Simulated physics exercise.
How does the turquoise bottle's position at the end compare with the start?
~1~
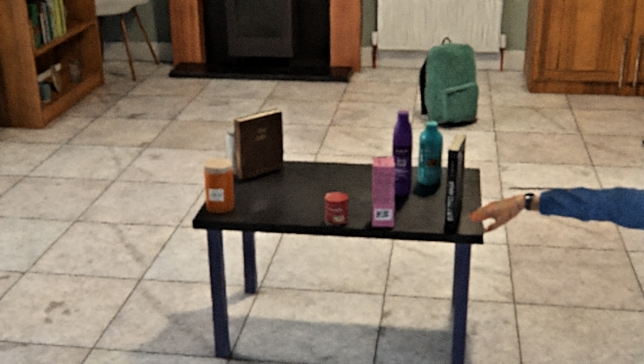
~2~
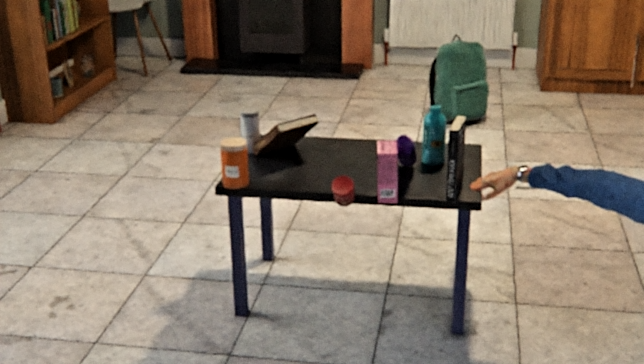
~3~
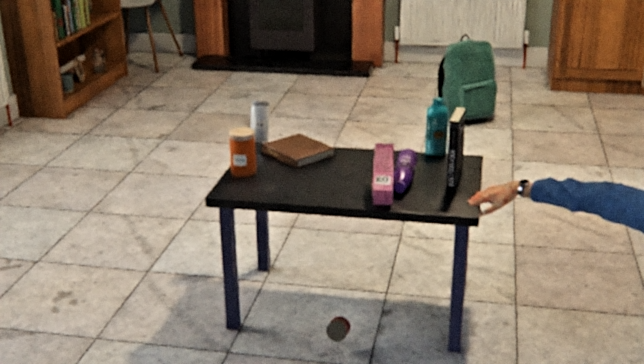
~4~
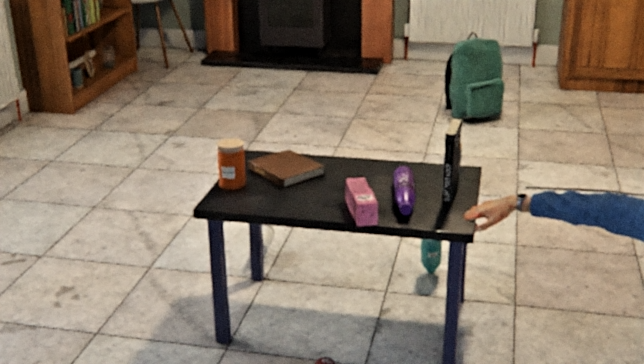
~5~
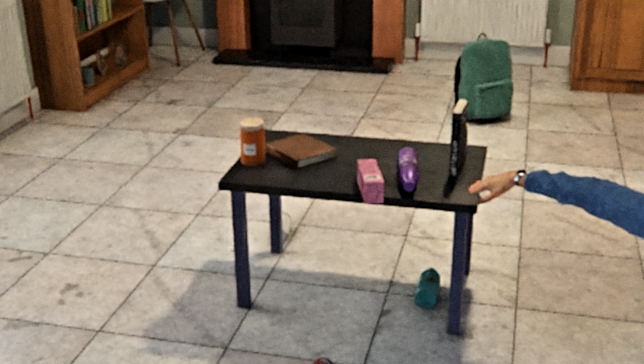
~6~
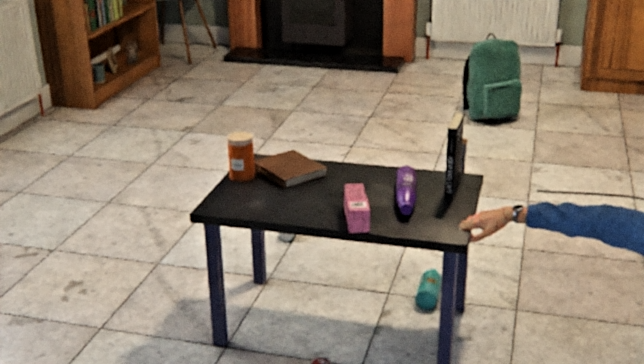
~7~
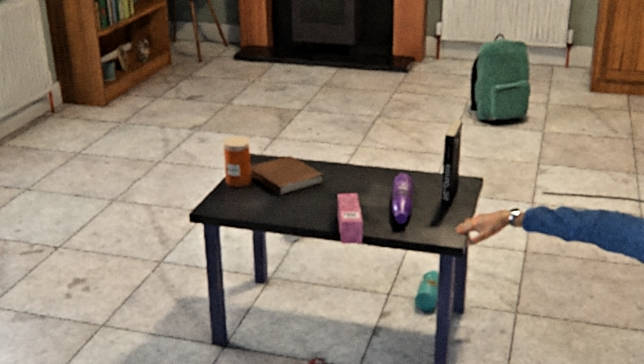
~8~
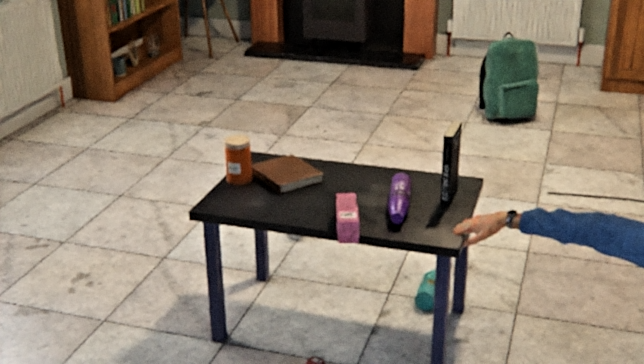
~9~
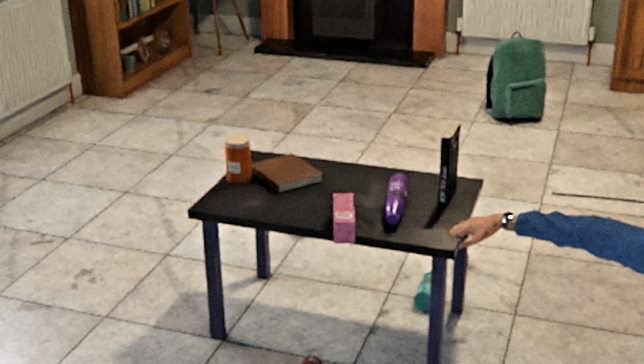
At the start the turquoise bottle stands upright on the table, but by the end it lies on its side on the floor.
A hand jolts a black table, toppling several items and sending some to the floor.
